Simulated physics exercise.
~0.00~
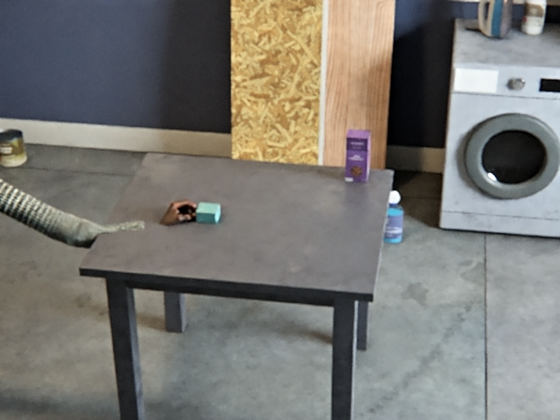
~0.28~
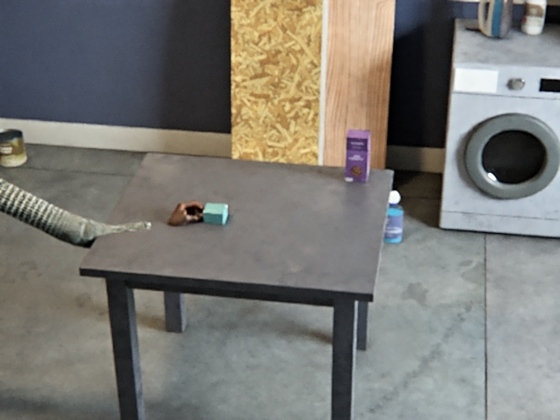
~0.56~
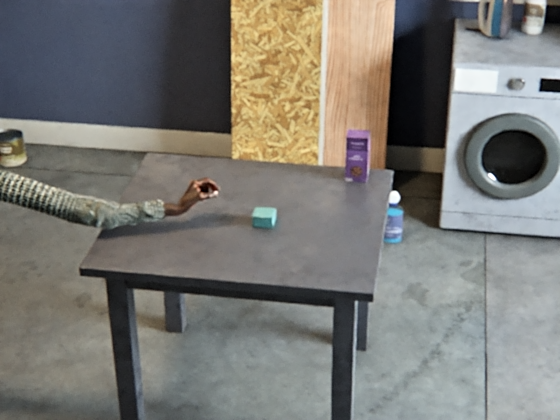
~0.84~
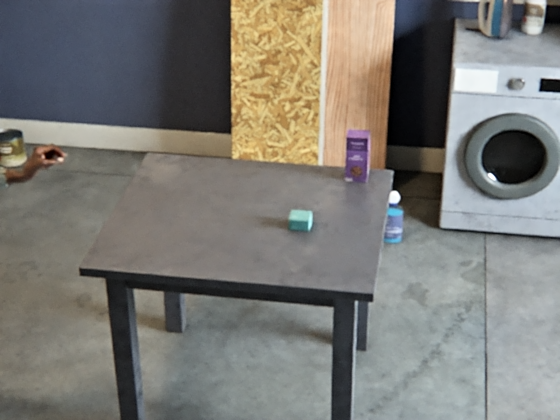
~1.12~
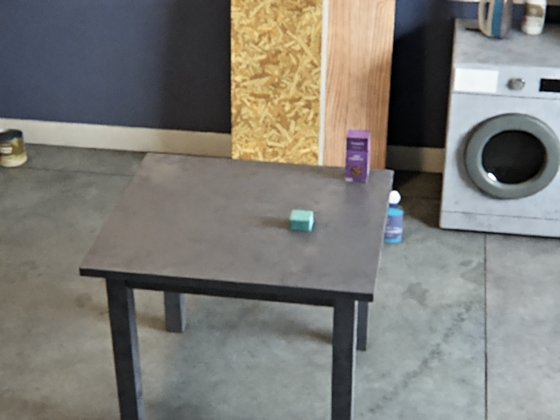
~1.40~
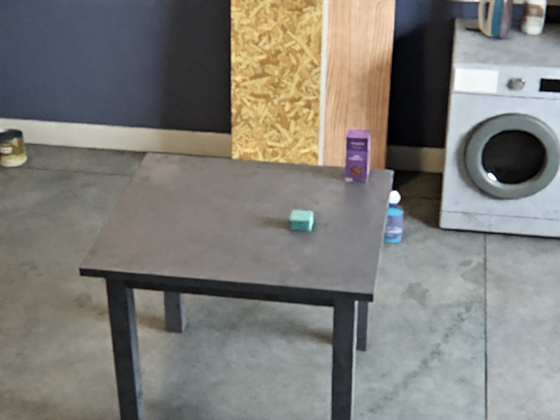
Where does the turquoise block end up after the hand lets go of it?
It stays on top of the table, coming to rest to the right of where it started.
